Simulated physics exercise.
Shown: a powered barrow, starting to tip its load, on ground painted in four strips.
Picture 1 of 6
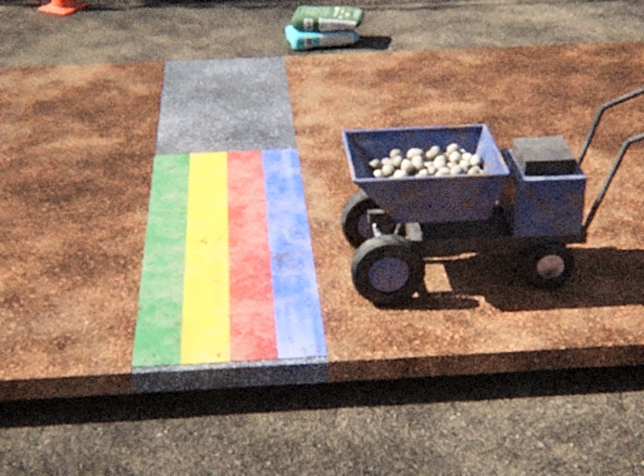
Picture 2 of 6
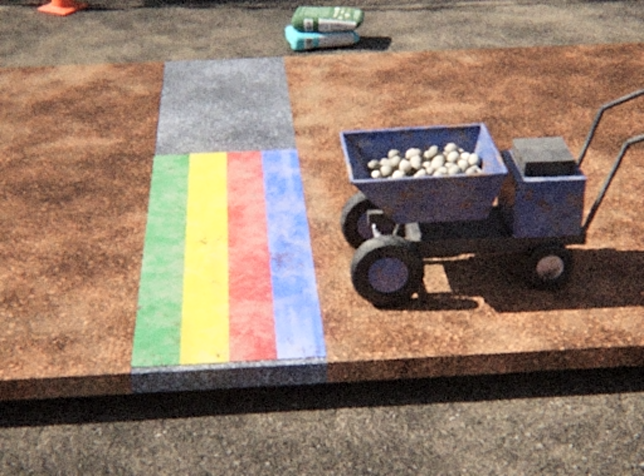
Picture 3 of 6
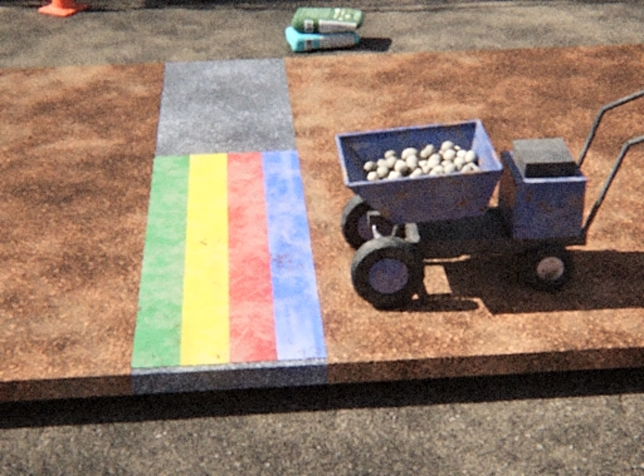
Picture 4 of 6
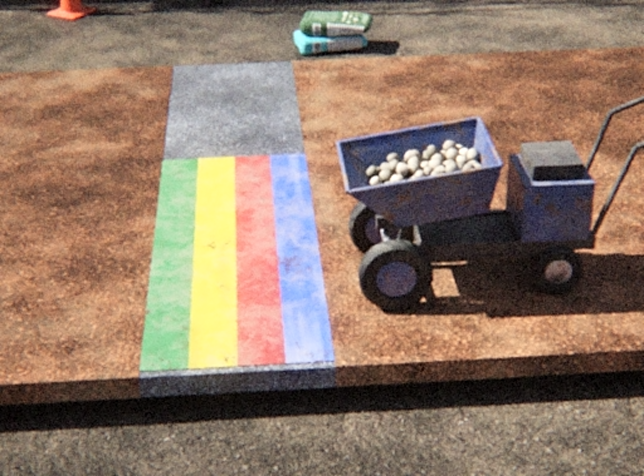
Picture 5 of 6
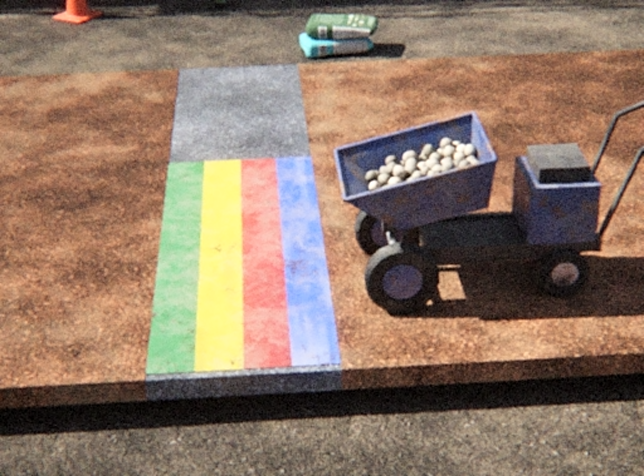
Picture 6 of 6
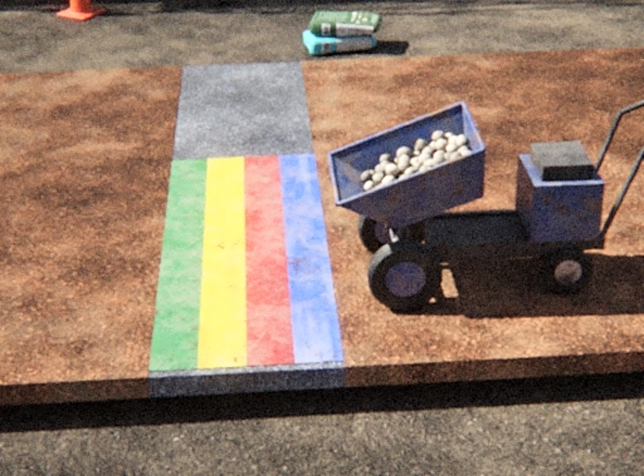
The clip opens on a small blue powered barrow loaded with pale pebbles, standing to the right of green, yellow, red and blue painted strips. Its skip sits level, then tilts slightly toward the strips. The tilt steepens gradually, the left lip lowering and the right side rising, with the pebbles still inside.
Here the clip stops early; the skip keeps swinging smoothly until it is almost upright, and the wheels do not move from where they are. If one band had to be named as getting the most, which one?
I would name red.
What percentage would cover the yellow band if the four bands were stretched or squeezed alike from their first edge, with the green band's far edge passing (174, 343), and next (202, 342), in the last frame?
30 and 30 in a hundred.
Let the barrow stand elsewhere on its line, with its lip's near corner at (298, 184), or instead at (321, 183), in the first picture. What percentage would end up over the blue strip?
0 % and 0 %.
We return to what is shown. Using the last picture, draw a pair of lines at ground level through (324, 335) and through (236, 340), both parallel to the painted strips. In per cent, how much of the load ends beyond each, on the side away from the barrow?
Near 90 % and near 20 %, in that order.
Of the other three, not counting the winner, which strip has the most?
Runner-up - the strip in yellow.
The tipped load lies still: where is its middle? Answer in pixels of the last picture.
Somewhere around (262, 284) in the last picture.
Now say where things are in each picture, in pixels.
In the first frame, lip of the skip (355, 182), level; top of the load (433, 172), river pebbles; blue strip (299, 328); red strip (253, 330); yellow strip (206, 333); green strip (159, 335).
In the second frame, lip of the skip (353, 183), level; top of the load (432, 172).
In the third frame, lip of the skip (348, 186), tipped barely; top of the load (440, 172).
In the fourth frame, lip of the skip (348, 192), tipped a little; top of the load (442, 172).
In the fifth frame, lip of the skip (345, 200), tipped a little; top of the load (439, 171).
In the sixth frame, lip of the skip (338, 205), tipped clearly; top of the load (449, 159); blue strip (316, 333); red strip (269, 335); yellow strip (223, 337); green strip (176, 340).
Just after the last frame, skip tipped steeply; every one in the skip.
A moment on, skip tipped steeply; the larger part in the skip; about a tenth over the red strip; just a few over the yellow strip.
Further on, skip tipped right over; roughly a quarter in the skip; about a tenth over the blue strip; roughly half over the red strip; roughly a quarter over the yellow strip; about a tenth over the green strip; just a few off the paint.
When it is over, skip tipped right over; about a tenth in the skip; about a tenth over the blue strip; roughly half over the red strip; roughly a quarter over the yellow strip; about a tenth over the green strip; just a few off the paint.
